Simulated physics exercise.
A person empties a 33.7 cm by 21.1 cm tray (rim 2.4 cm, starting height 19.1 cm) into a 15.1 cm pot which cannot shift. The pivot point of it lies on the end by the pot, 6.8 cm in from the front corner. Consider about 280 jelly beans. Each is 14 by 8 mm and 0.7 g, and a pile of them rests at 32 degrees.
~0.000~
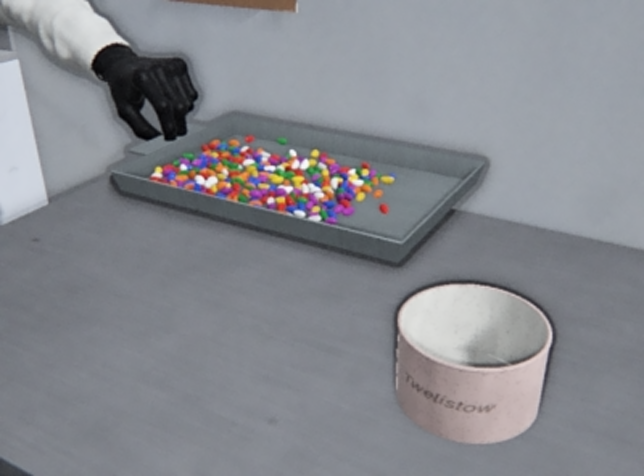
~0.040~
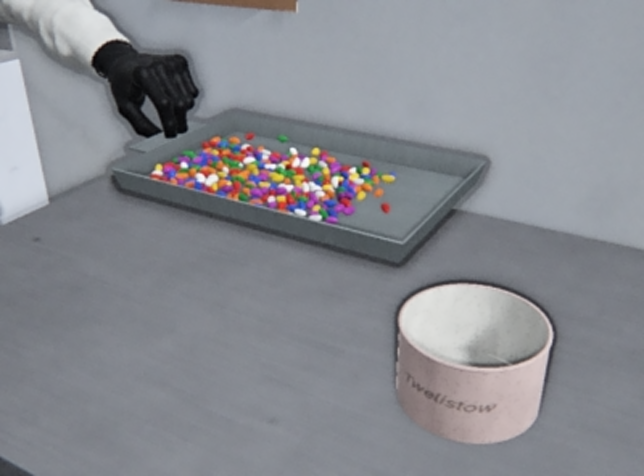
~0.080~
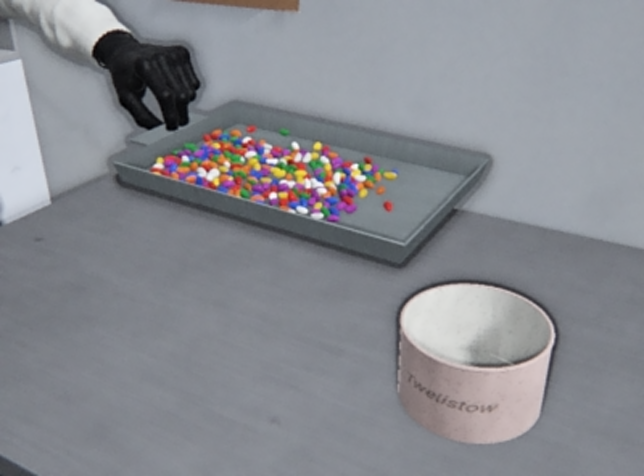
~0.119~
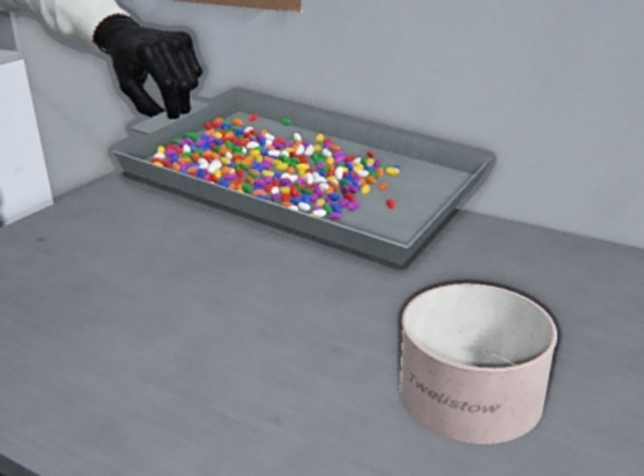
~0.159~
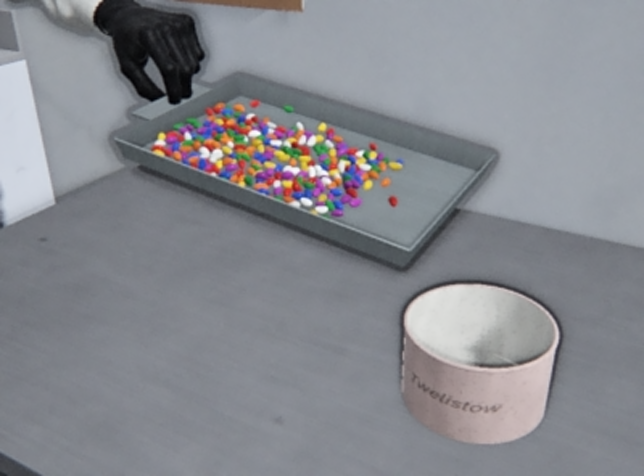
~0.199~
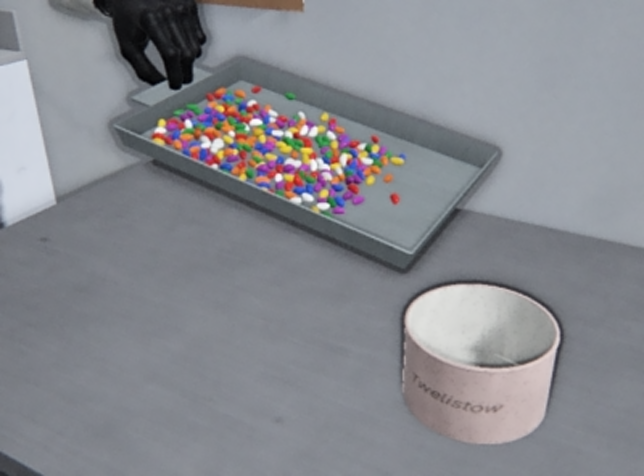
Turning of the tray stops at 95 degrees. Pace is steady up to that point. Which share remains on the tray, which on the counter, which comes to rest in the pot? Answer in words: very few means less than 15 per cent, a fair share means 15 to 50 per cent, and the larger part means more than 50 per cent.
Tray: Very few. Counter: The larger part. Pot: A fair share.
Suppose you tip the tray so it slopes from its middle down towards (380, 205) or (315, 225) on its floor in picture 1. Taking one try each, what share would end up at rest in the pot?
Approximately 70 percent, then 5 percent.
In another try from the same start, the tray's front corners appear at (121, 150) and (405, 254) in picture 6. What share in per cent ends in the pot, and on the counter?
Pot 5; counter 100.
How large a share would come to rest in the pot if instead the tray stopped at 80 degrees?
That would be around 25 percent.
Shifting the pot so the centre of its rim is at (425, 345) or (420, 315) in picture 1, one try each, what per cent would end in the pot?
I'd say close to 85 percent for the first spot and 30 percent for the second.
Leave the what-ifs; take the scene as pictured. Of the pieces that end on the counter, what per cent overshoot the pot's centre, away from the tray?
Share: Close to 70 %.
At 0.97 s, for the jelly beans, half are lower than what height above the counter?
About 10 cm.
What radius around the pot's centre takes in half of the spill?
Roughly 16 centimetres.
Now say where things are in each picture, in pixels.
Tray tilt 0 degrees, front corners at (119, 170) and (398, 239); middle of the pieces at (261, 180); pot at (474, 323), in the first picture.
Tray tilt 1 degrees, front corners at (119, 168) and (399, 239); middle of the pieces at (262, 179), in the second picture.
Tray tilt 2 degrees, front corners at (121, 161) and (401, 240); middle of the pieces at (263, 174), in the third picture.
Tray tilt 5 degrees, front corners at (122, 151) and (404, 242), lowest corner right front; middle of the pieces at (265, 166), in the fourth picture.
Tray tilt 9 degrees, front corners at (122, 138) and (407, 245), lowest corner right front; middle of the pieces at (267, 157), in the fifth picture.
Tray tilt 12 degrees, front corners at (122, 125) and (408, 247), lowest corner right front; middle of the pieces at (268, 148); pot at (481, 323). The tray's pace is about 85 degrees a second, in the sixth picture.
After 0.66 s, tilt 52 degrees; the tray holds 100 %, the pot 0 %.
Then, at 0.97 s, tilt 78 degrees; the tray holds 30 %, the pot 10 %.
After 1.37 s, tilt 95 degrees; the tray holds 5 %, the pot 25 %.
By 2.4 s all is still; tray 0 %, counter 70 %, pot 30 %.
